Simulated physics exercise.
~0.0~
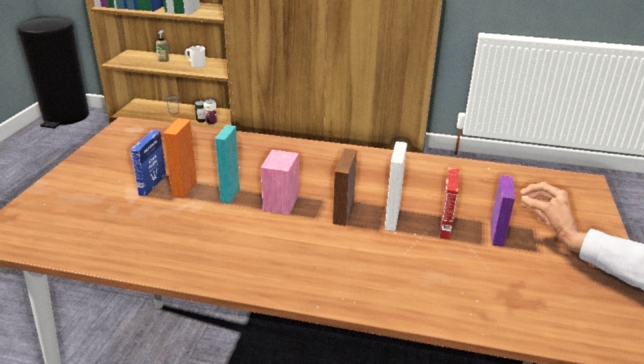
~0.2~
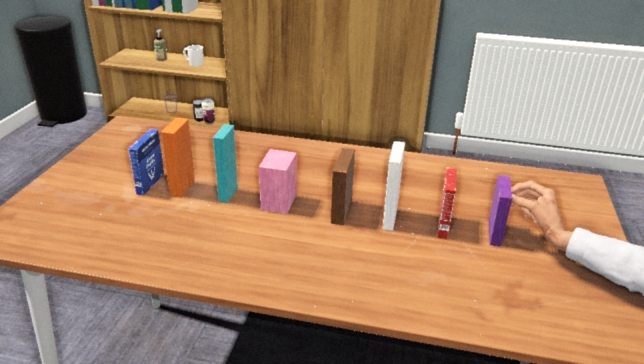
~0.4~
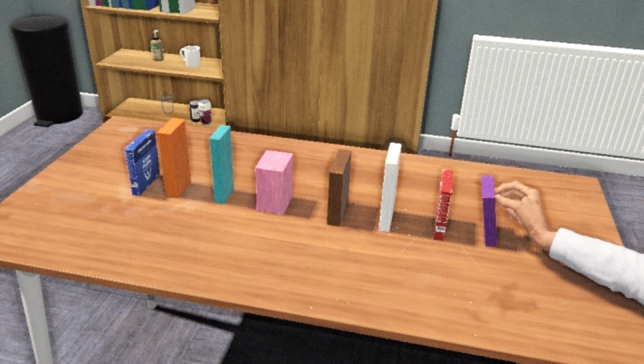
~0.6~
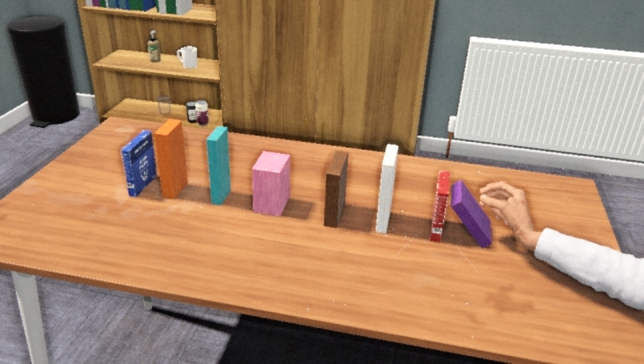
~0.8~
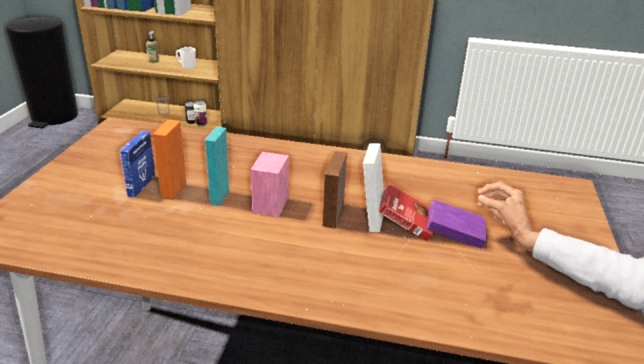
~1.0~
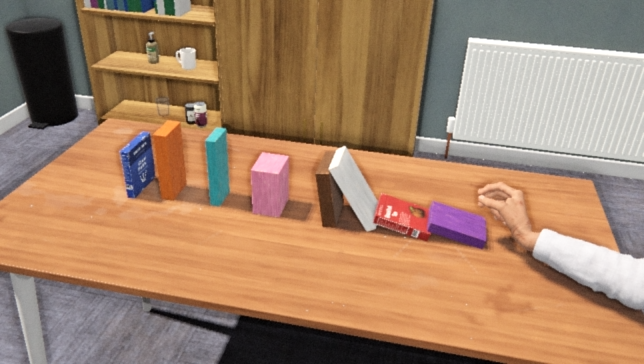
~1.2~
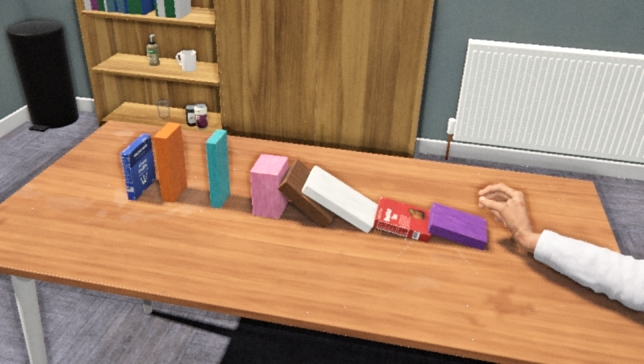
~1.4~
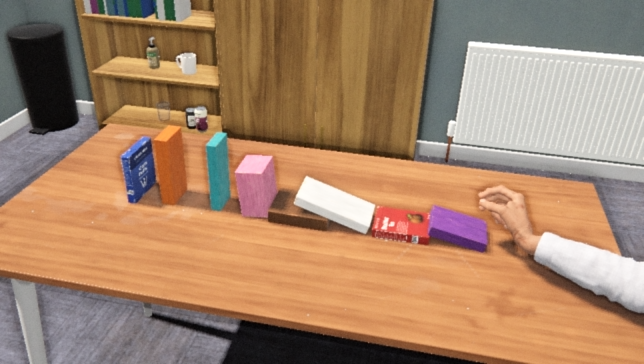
On a wooden table, a hand tips the purple board, toppling three more until the pink block shifts upright.
